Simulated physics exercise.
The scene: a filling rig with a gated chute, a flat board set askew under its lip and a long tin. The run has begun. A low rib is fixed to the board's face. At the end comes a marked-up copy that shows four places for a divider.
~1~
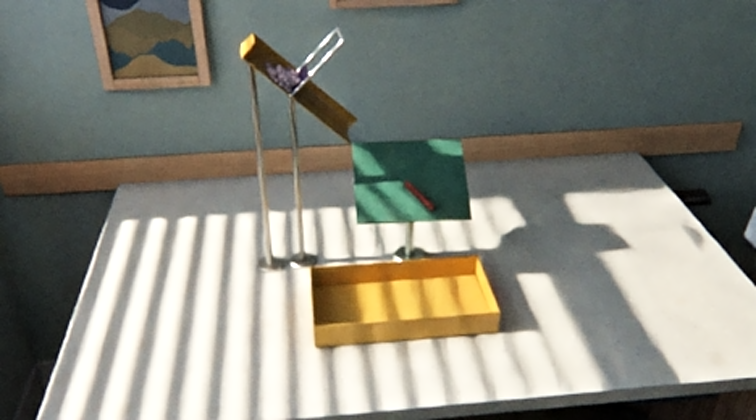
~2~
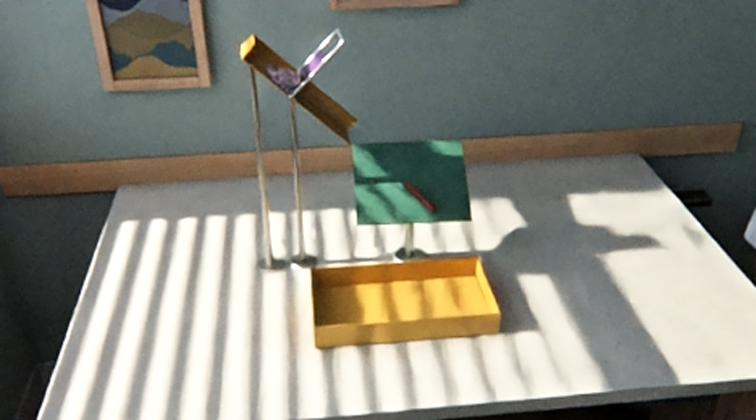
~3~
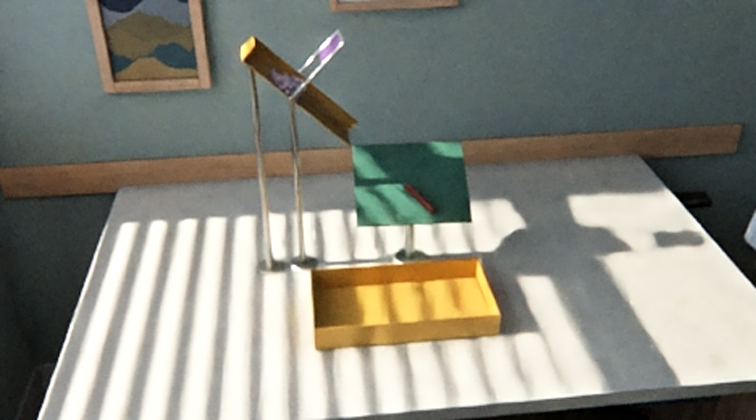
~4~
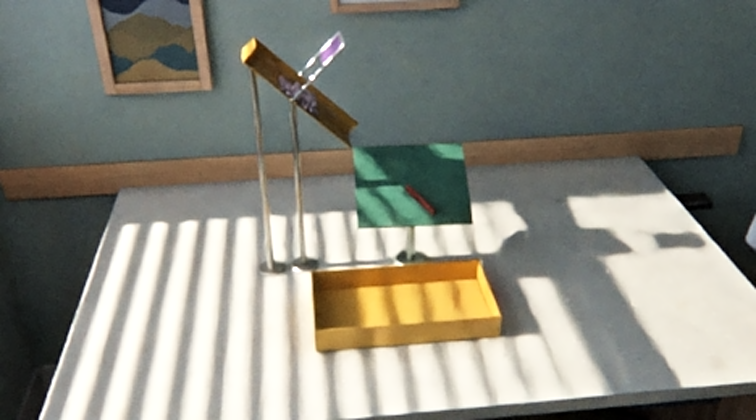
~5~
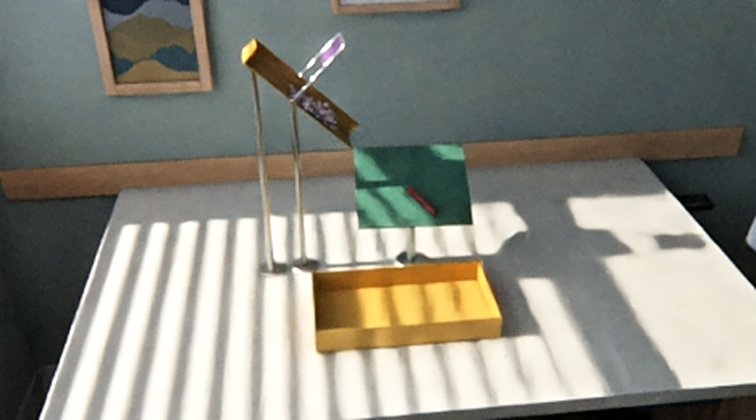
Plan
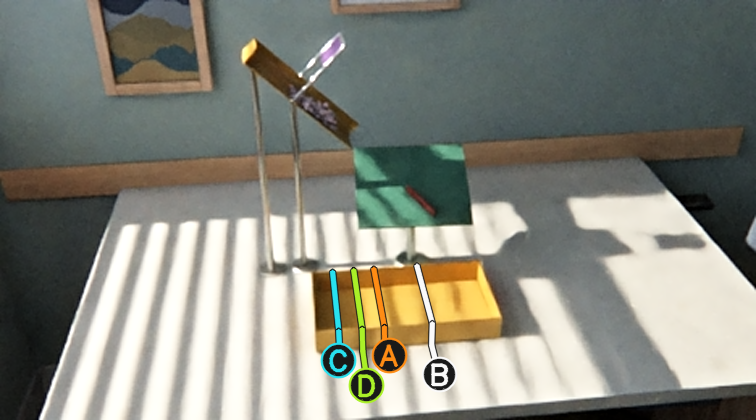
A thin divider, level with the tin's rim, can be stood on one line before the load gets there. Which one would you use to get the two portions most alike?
B works best here.
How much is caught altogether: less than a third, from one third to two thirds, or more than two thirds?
It is from one third to two thirds.
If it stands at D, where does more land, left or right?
The right side.
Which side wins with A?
The right side.
On the marked copy, line A crosses the front rim at (384, 326); line B crosses the front rim at (432, 322); line C crosses the front rim at (338, 330); line D crosses the front rim at (362, 328).
Choosing A, of what is caught, about a quarter on the left of the divider, most on the right.
Choosing B, of what is caught, about half on the left of the divider, about half on the right.
Choosing C, of what is caught, a stray few on the left of the divider, nearly all on the right.
Choosing D, of what is caught, a small part on the left of the divider, nearly all on the right.
